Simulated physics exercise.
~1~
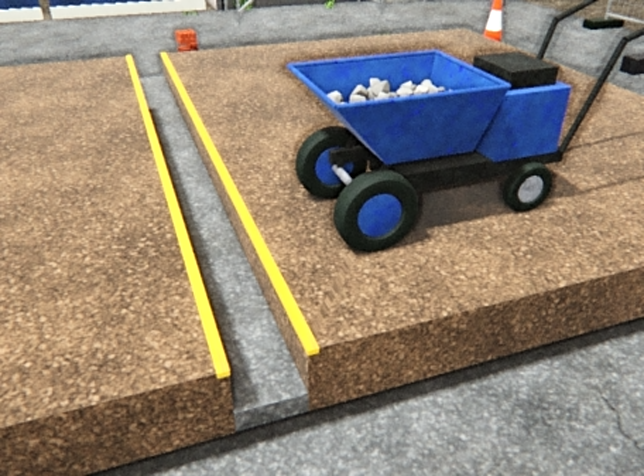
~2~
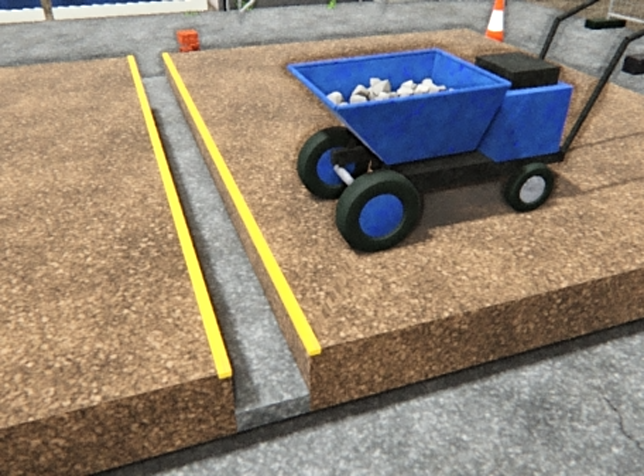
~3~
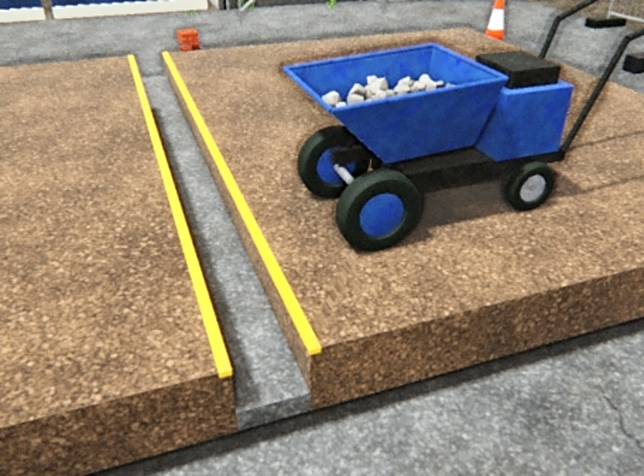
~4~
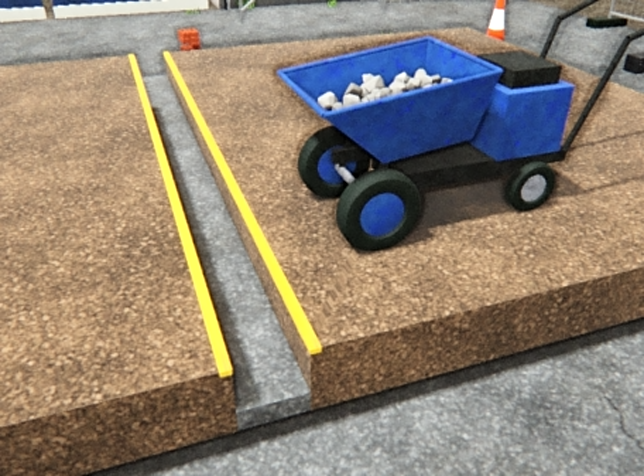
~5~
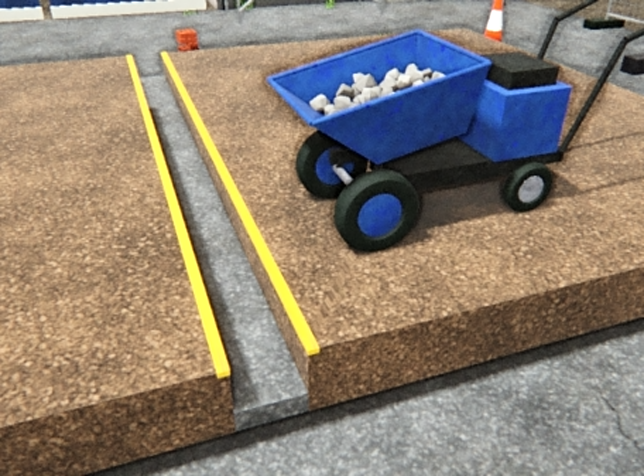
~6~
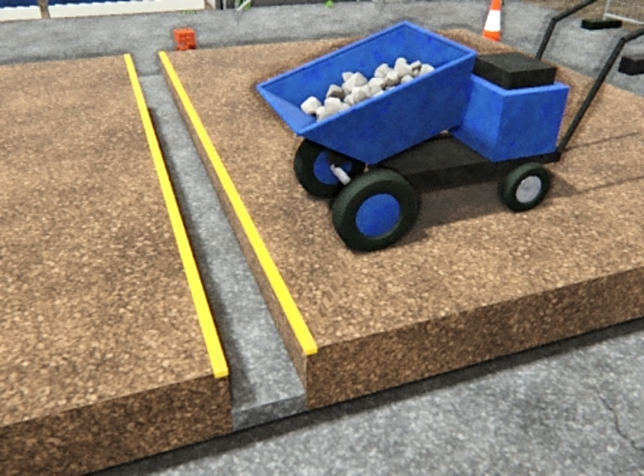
The clip shows a small blue power barrow loaded with broken stones, parked on brown ground to the right of a narrow trench with yellow-edged sides, as its skip gradually tilts forward toward the left while the wheels stay put.
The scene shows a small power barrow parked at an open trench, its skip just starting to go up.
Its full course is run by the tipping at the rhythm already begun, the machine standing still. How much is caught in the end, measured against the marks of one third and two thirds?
Trench receives above two thirds.
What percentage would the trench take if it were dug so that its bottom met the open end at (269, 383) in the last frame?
Something like 90 %.
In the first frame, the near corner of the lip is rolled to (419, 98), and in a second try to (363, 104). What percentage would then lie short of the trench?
40 % then 0 %.
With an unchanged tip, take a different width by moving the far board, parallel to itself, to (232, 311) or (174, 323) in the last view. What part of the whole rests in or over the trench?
In order: 70 per cent, then 100 per cent.
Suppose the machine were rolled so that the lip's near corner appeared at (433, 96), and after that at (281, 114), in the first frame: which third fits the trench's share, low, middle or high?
In turn: Under a third; under a third.
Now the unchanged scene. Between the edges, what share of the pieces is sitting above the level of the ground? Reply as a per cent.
About 0 %.
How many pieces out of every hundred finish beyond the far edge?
My estimate is close to 0 in a hundred.
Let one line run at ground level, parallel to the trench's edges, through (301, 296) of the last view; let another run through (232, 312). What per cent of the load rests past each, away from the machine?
100 and 30 in a hundred.
Just after the last frame, skip tipped steeply; every one in the skip.
A moment on, skip tipped right over; the larger part in the skip; roughly a quarter in or heaped over the trench.
Further on, skip tipped right over; almost all in or heaped over the trench; just a few beyond it.
When it is over, skip tipped right over; almost all in or heaped over the trench; just a few beyond it.
